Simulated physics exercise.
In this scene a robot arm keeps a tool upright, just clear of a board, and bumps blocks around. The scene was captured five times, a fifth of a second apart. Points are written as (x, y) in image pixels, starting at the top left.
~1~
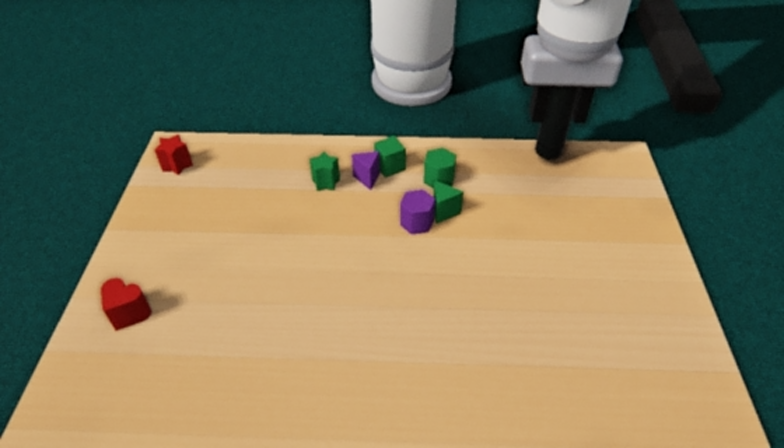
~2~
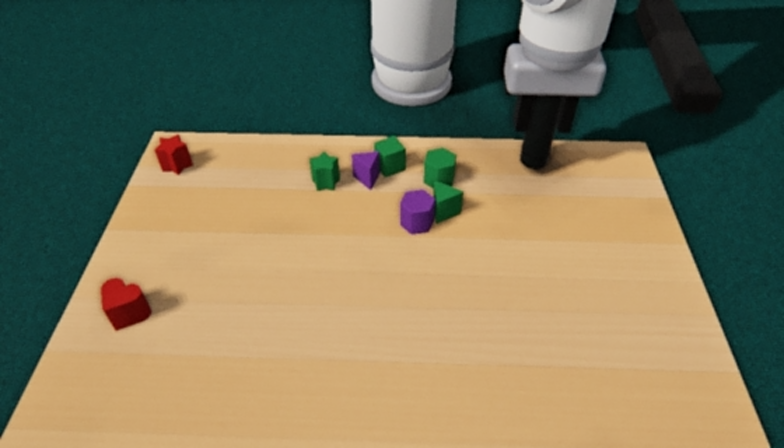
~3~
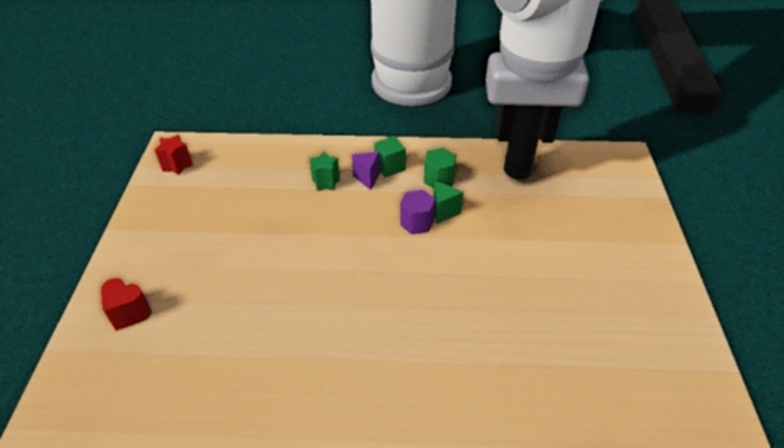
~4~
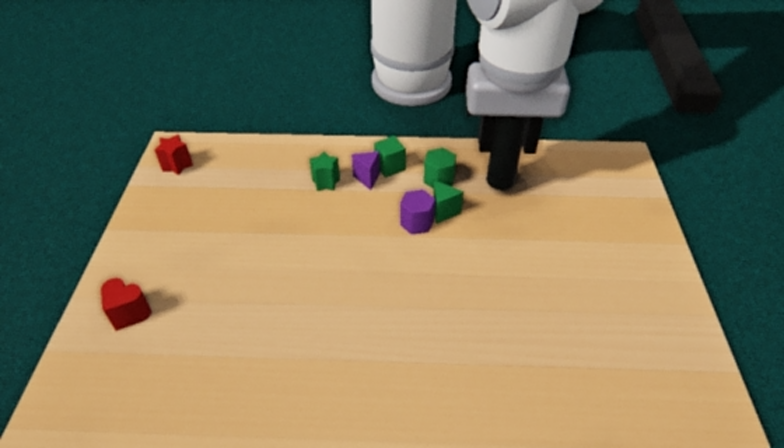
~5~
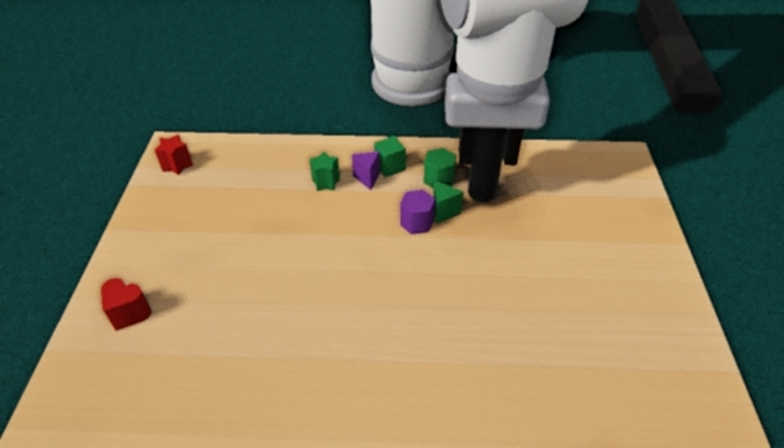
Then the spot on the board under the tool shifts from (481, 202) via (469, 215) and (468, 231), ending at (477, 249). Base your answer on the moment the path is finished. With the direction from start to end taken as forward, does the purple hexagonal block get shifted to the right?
Going by the path, yes.
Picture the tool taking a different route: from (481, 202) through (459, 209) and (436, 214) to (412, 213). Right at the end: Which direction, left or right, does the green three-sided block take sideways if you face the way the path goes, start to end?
Facing the way the path runs, start to end, you'll find the green three-sided block has shifted left.
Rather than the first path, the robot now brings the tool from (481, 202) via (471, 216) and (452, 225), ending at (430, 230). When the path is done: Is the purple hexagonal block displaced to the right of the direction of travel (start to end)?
Yes, that is how it ends up.
On the path given first. Halfway along, tool (467, 215); purple hexagonal block (406, 202); green three-sided block (438, 198), turned 30° clockwise.
At the end, tool (478, 241); purple hexagonal block (406, 202); green hexagonal block not moved; green three-sided block (439, 200), turned 40° clockwise.
